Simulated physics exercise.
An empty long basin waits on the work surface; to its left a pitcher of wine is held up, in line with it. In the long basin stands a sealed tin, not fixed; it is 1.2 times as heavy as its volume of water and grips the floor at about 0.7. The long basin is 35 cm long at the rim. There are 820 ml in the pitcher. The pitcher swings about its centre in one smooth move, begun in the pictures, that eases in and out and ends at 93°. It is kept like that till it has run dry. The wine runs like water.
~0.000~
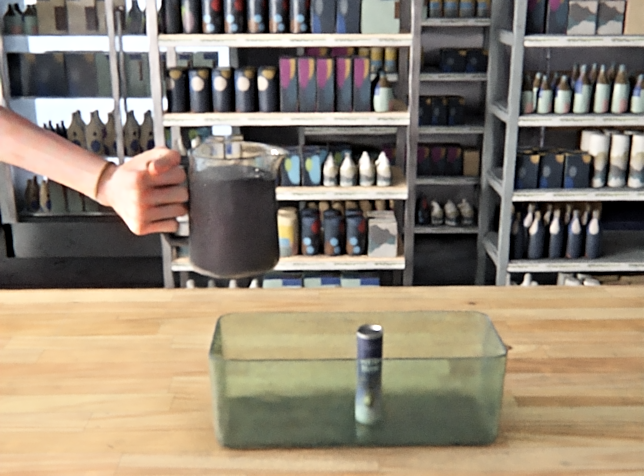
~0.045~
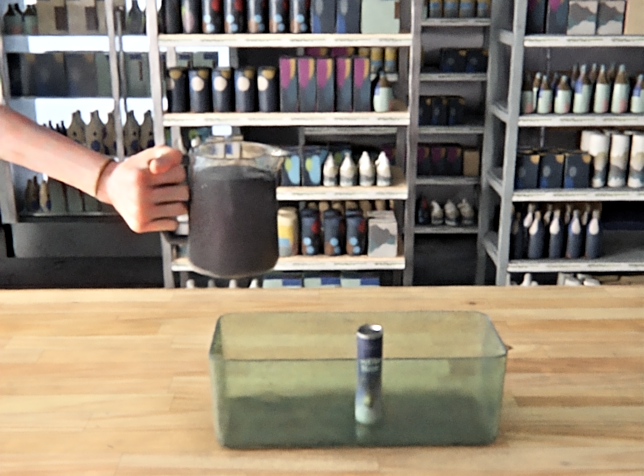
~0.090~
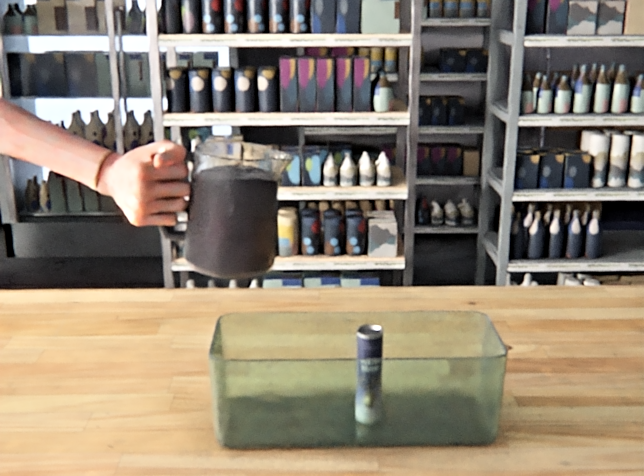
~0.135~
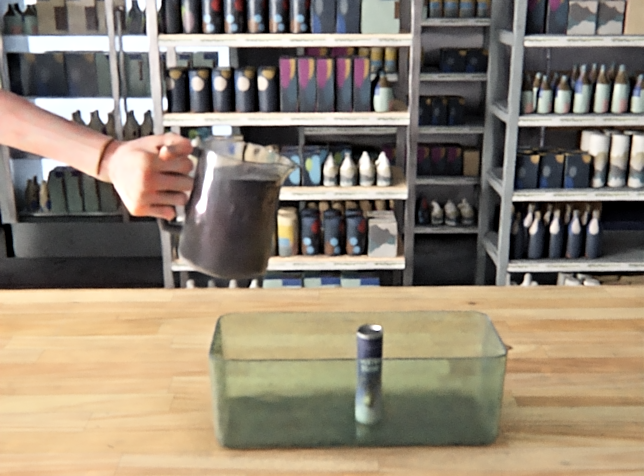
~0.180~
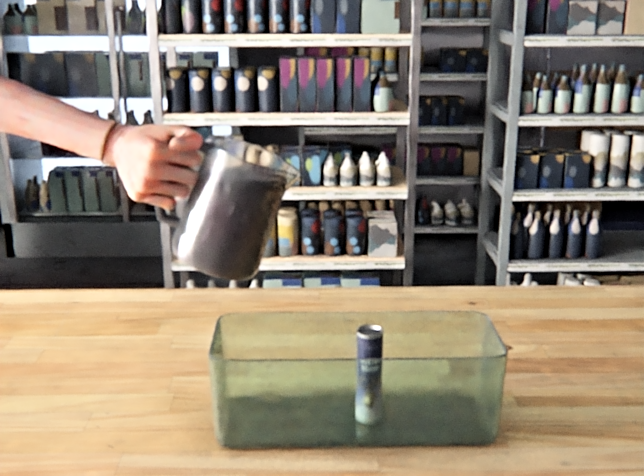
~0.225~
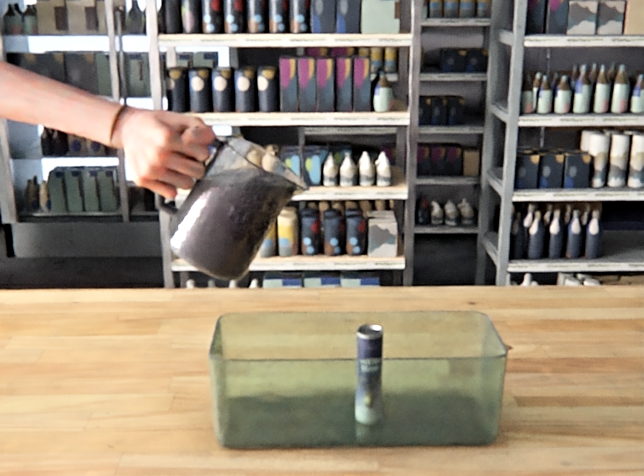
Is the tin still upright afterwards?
It goes over.
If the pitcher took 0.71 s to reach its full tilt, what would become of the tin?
The tin topples.
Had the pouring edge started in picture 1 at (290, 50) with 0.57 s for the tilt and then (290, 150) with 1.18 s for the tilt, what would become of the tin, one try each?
First it keeps standing; then it topples.
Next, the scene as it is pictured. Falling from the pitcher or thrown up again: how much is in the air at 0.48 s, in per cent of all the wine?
Some 20 per cent.
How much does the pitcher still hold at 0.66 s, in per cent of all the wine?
Some 42 per cent.
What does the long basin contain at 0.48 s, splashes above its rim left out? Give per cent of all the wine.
Near 3 in a hundred.
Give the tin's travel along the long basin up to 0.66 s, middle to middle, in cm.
Some 1 cm.
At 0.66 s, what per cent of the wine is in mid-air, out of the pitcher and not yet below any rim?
Near 24 in a hundred.
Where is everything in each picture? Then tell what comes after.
In the first picture, tilt 0°; pouring edge (289, 152); surface from (192, 173) to (273, 172); the long basin's rim runs from (214, 337) to (497, 334); the tin's top is at (370, 334).
In the second picture, tilt 1°; pouring edge (290, 153); surface from (193, 173) to (273, 173).
In the third picture, tilt 6°; pouring edge (294, 158); surface from (194, 172) to (276, 174).
In the fourth picture, tilt 12°; pouring edge (300, 165); surface from (196, 180) to (281, 176).
In the fifth picture, tilt 21°; pouring edge (306, 176); surface from (194, 190) to (287, 178).
In the sixth picture, tilt 31°; pouring edge (310, 189); surface from (185, 203) to (296, 182).
Then, 0.48 s in, the tilt is 87° and 77 per cent is still to pour; the tin stands where it began.
Then, 0.66 s in, the tilt is 93° and 42 per cent is still to pour; the tin leans 5°.
Then, 0.86 s in, the tilt is 93° and 21 per cent is still to pour; the tin lies on its side.
Then, 1.07 s in, the tilt is 93° and 12 per cent is still to pour; the tin lies on its side.
Finally, the tin lies on its side.
